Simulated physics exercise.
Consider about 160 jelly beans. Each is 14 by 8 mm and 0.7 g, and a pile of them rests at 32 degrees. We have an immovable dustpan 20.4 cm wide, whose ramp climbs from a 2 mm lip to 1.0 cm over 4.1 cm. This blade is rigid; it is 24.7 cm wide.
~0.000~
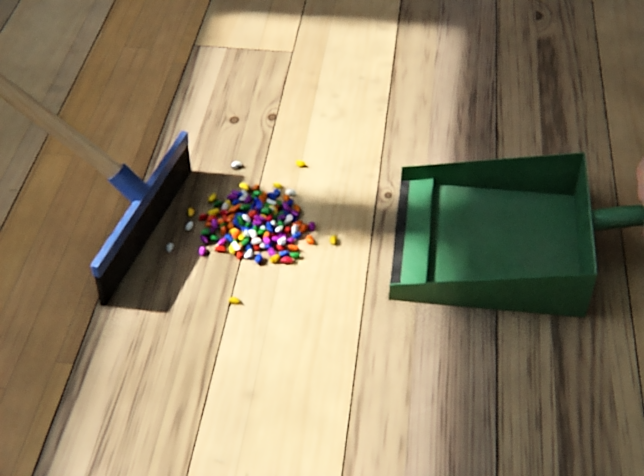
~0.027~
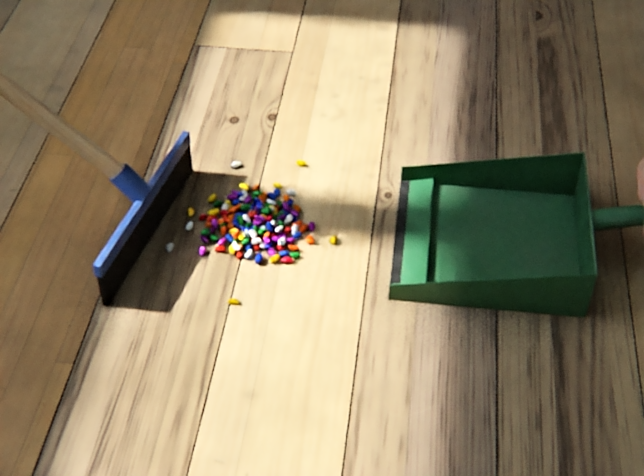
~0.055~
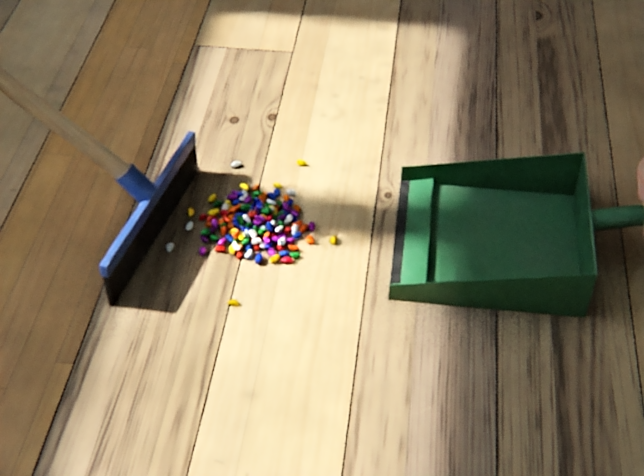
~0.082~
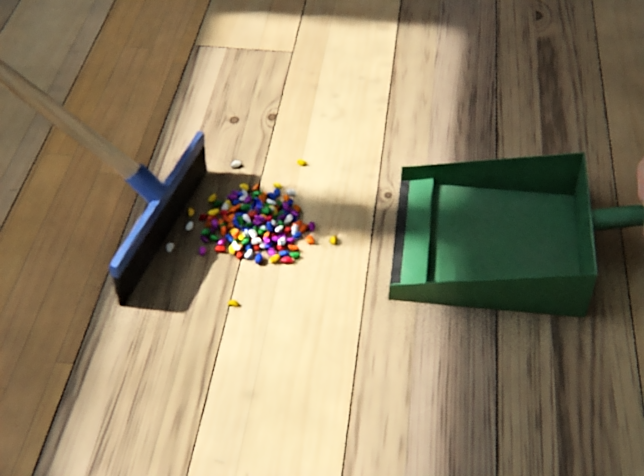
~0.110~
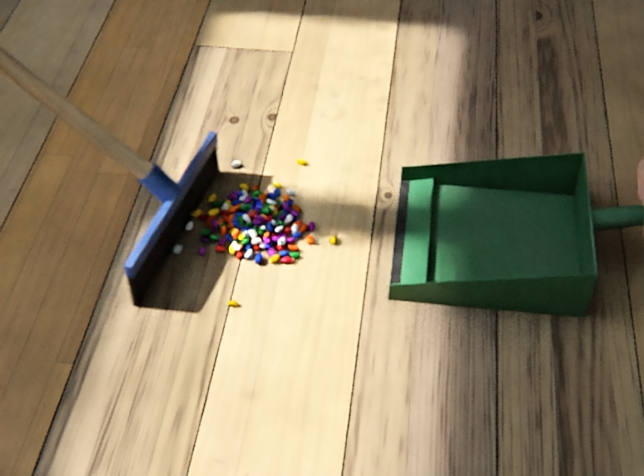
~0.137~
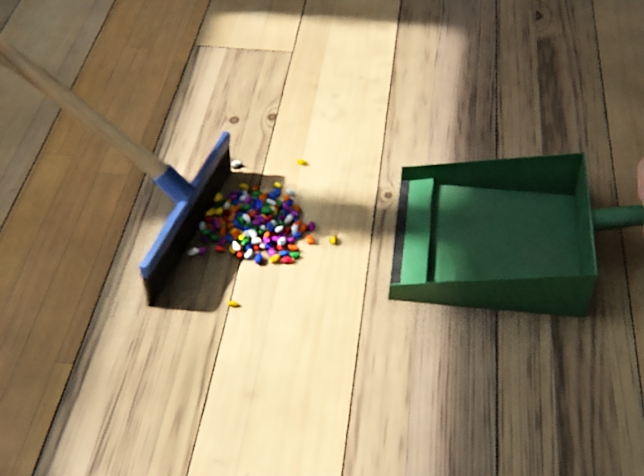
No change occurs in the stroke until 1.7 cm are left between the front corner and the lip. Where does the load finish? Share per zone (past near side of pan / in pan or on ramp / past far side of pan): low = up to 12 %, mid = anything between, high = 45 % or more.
Near side - low, pan - mid, far side - low.
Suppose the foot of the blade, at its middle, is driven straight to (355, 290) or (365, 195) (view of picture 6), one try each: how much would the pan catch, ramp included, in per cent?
Close to 35 and 5 in a hundred, in that order.
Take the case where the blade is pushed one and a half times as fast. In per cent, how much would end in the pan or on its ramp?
In that case close to 35 per cent.
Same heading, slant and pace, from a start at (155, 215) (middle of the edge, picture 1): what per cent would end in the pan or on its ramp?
I'd put it at around 20 per cent.
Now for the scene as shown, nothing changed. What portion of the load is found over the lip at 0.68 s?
25 %.
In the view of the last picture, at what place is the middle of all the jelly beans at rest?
In the last view, approximately (388, 239).
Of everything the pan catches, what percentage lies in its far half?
About 60 percent of it.
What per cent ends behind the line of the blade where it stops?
Some 0 percent, give or take.
Then, at 0.31 s, middle of the blade 14 cm from the lip; 0 % over the lip, far side 0 %, near side 0 %.
After 0.43 s, middle of the blade 7 cm from the lip; 0 % over the lip, far side 5 %, near side 5 %.
After 0.68 s, middle of the blade 4 cm from the lip; 25 % over the lip, far side 5 %, near side 10 %.
In the end, at 2.0 s, near side 10 %, pan 25 %, far side 5 %, in front of the lip or behind the blade 65 %.
